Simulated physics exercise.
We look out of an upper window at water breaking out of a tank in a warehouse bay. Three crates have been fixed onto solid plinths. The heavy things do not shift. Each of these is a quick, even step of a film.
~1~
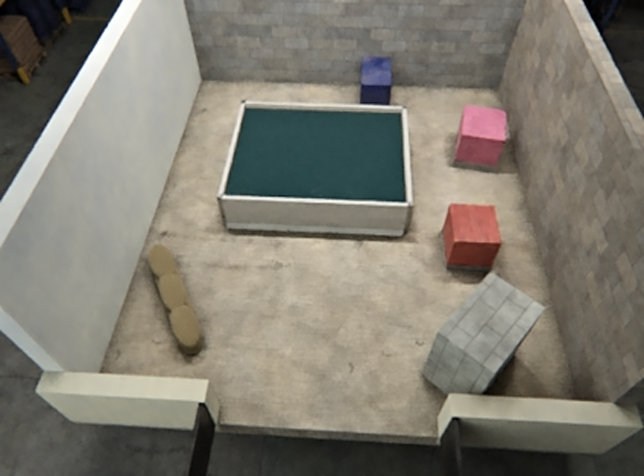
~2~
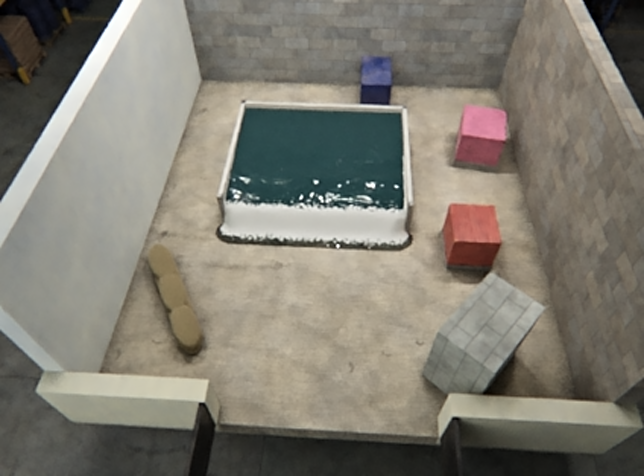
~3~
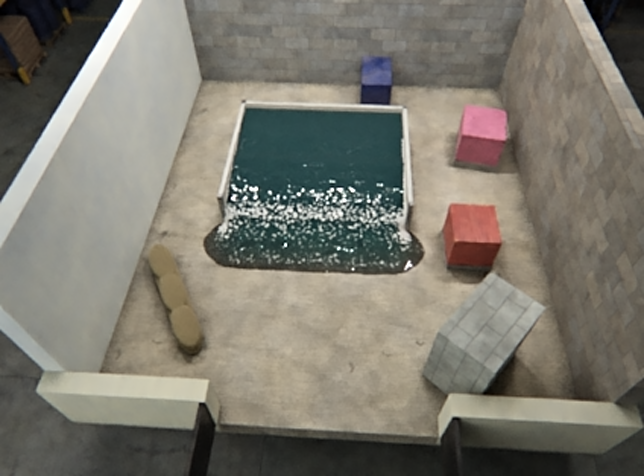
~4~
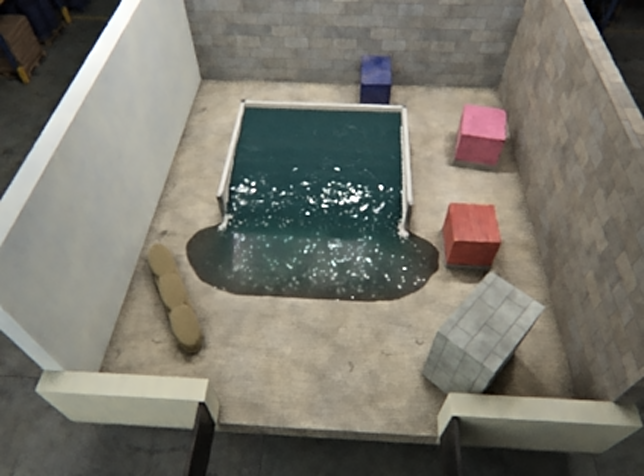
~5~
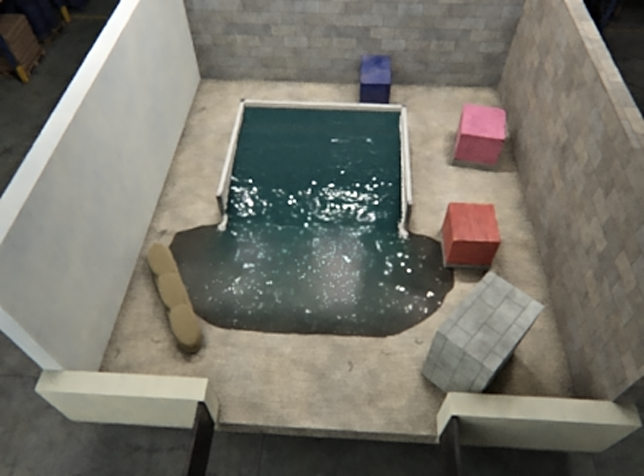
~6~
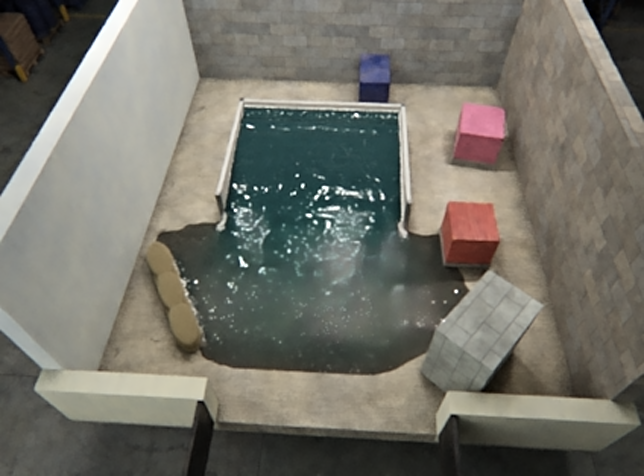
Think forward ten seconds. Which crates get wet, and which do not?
Crate by crate: The pink crate does not, the red crate does not, the blue crate does not.
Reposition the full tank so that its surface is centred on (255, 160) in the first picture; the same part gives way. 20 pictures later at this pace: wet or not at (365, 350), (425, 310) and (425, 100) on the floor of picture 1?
As listed: Flooded, awash, dry.
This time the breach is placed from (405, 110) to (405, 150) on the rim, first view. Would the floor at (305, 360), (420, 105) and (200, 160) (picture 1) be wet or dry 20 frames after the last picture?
First: Spared by the leak. Second: Reached by the flood. Third: Spared by the leak.
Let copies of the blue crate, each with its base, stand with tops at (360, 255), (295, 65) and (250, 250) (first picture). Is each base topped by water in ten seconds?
Respectively: Is reached, comes through fine and is reached.
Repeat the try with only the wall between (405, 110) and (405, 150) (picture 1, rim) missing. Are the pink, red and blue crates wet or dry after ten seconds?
Result: Pink crate is swamped; red crate is swamped; blue crate is swamped.
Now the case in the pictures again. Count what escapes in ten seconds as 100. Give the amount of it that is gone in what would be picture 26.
It should be close to 60 percent by then.
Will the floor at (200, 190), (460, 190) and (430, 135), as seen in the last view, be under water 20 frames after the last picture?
Going through them in order, I'd say drenched, clear and clear.
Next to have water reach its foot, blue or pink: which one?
My answer: The pink-painted one.
A moment on, water covers 35 % of the floor; the pink crate not reached, the red crate water round its plinth, the blue crate not reached.
Next, water covers 40 % of the floor; the pink crate not reached, the red crate water round its plinth, the blue crate not reached.
Then, water covers 50 % of the floor; the pink crate not reached, the red crate water round its plinth, the blue crate not reached.
Later, water covers 70 % of the floor; the pink crate water round its plinth, the red crate water round its plinth, the blue crate not reached.
In the end, water covers 85 % of the floor; the pink crate stayed above the water, the red crate stayed above the water, the blue crate stayed above the water.
